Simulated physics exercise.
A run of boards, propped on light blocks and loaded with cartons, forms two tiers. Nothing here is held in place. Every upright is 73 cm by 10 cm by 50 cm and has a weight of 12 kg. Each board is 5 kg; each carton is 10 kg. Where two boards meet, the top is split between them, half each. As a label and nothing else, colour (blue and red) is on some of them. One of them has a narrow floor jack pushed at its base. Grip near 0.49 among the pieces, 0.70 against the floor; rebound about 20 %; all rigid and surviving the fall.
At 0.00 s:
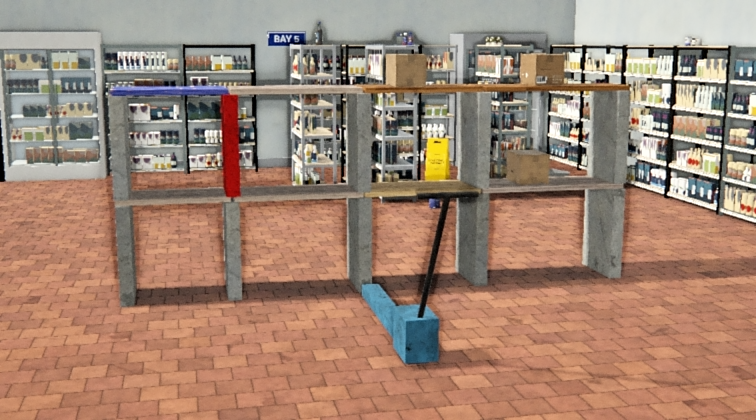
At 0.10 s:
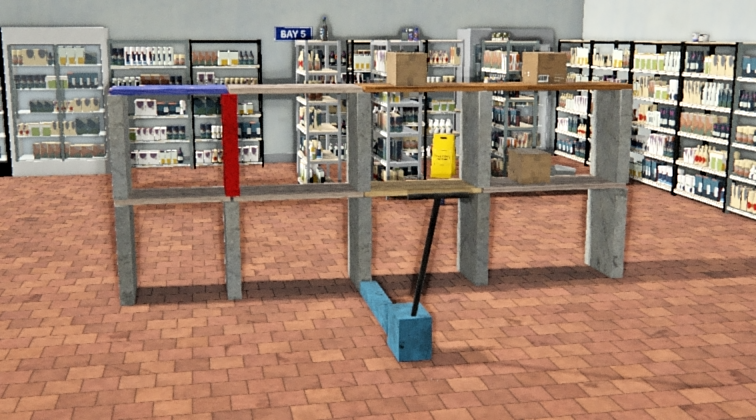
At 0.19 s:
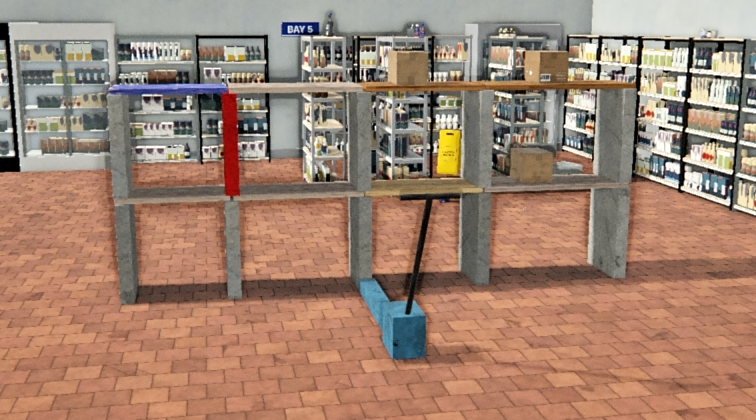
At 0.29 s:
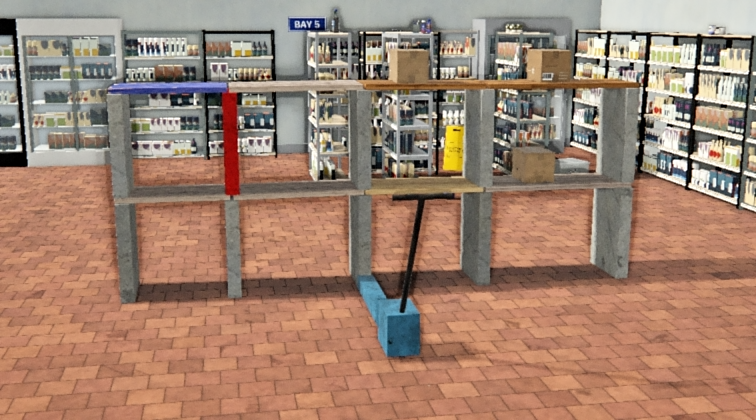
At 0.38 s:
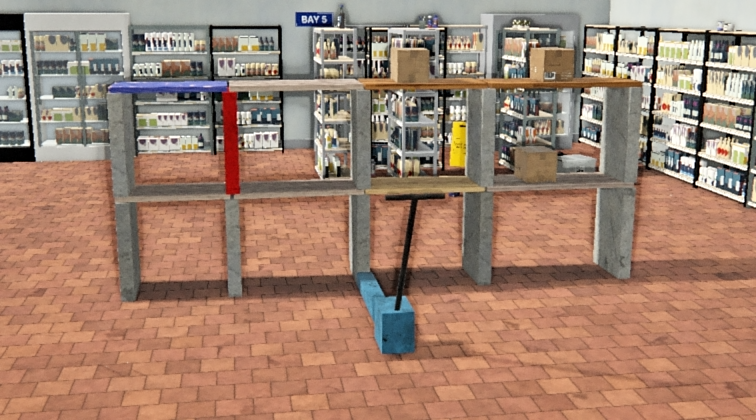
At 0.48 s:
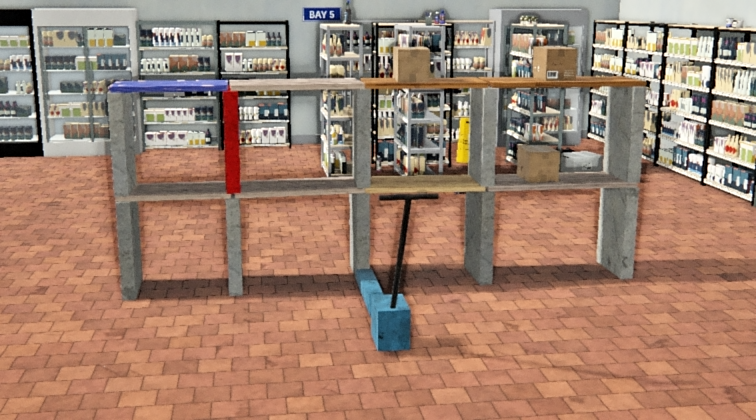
At first, a blue floor jack with a black handle stands before a two-tier run of boards on grey blocks, one upright red, with cartons at the right. As the view drifts round, the jack slides inward at the base, then the structure shifts barely noticeably, staying upright.
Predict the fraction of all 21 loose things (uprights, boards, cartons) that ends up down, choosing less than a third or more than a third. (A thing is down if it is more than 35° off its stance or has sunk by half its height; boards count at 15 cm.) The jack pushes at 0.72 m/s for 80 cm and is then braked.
I would say over a third.
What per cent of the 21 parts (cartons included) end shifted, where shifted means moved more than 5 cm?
100 %.
Around 1.34 s, none of the 21 pieces down, 19 disturbed; red upright tipped 5°; blue board displaced 8 cm.
Around 1.88 s, 9 of the 21 pieces down; red upright tipped 52°; blue board tipped 17°, 20 cm lower.
Around 2.12 s, 20 of the 21 pieces down; red upright tipped 47°, 60 cm lower; blue board tipped 13°, 83 cm lower.
Around 2.60 s, 21 of the 21 pieces down; red upright tipped 39°, 72 cm lower; blue board tipped 11°, 1.39 m lower.
Finally (3.6 s), 21 of the 21 pieces down; red upright tipped 71°, 86 cm lower; blue board tipped 9°, 1.39 m lower. That is 100 per cent. Seen by the last camera, middles, red upright near (238, 253), blue board near (46, 280).
